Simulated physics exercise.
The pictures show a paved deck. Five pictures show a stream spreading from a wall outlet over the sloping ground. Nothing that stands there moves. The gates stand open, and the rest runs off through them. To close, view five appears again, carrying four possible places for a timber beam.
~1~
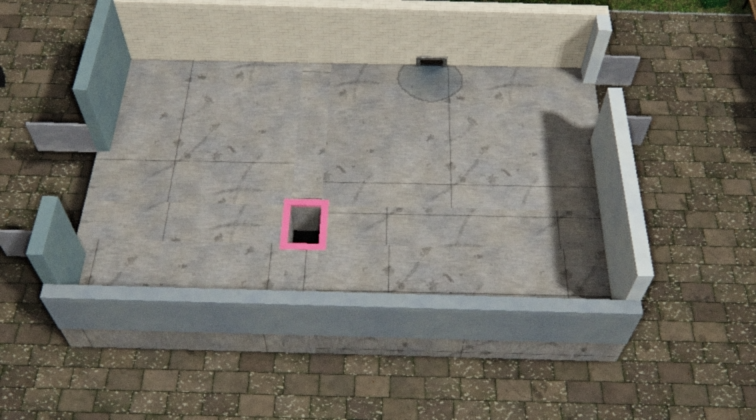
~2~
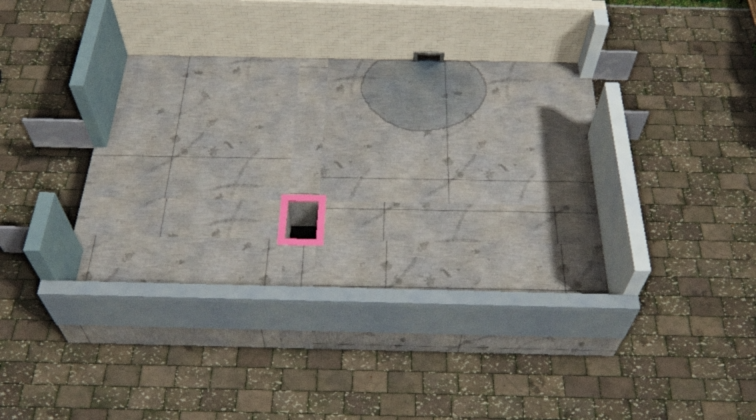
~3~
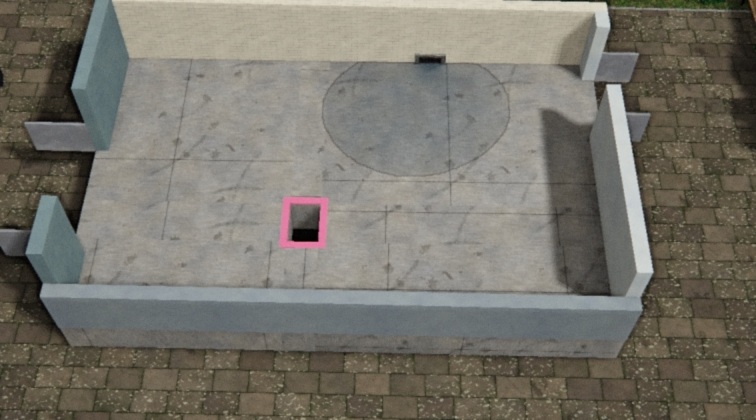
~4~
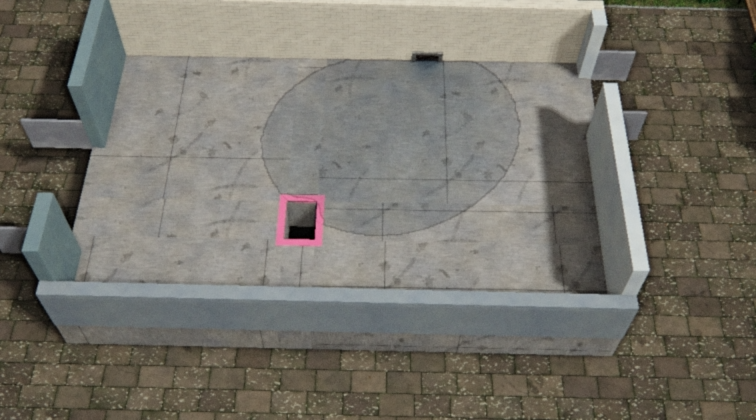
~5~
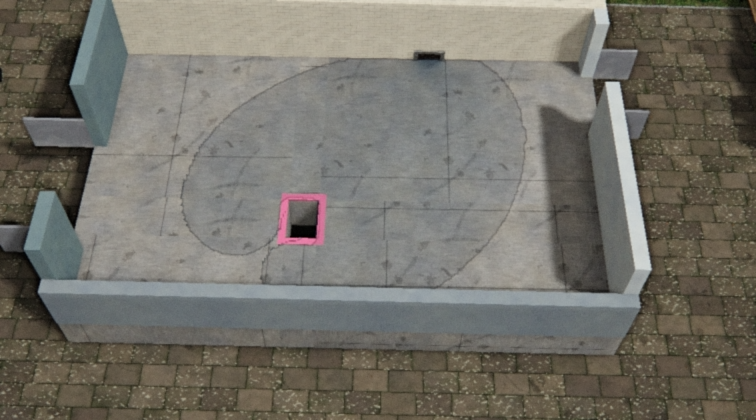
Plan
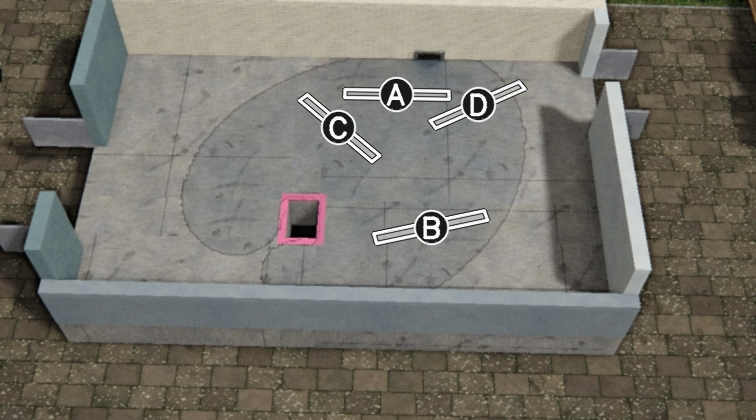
A paved deck with low walls and open gaps sat dry until a dark patch of water spread from a small opening at the back, widening toward the front left and reaching around the pink-edged pit.
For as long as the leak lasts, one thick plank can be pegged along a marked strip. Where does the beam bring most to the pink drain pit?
B.
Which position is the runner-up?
D.
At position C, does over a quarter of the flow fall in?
No.
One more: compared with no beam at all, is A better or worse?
It is worse.
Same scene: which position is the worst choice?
The answer is A.
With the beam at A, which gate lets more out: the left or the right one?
The left gate.
On the marked copy, A from (344, 93) to (449, 95); B from (375, 238) to (485, 215); C from (303, 97) to (375, 158); D from (433, 124) to (521, 85).
Choosing A, about 7 % of the stream runs into the pink drain pit, about 88 % out by the gates.
Choosing B, about 43 % of the stream runs into the pink drain pit, about 54 % out by the gates.
Choosing C, about 12 % of the stream runs into the pink drain pit, about 84 % out by the gates.
Choosing D, about 30 % of the stream runs into the pink drain pit, about 67 % out by the gates.
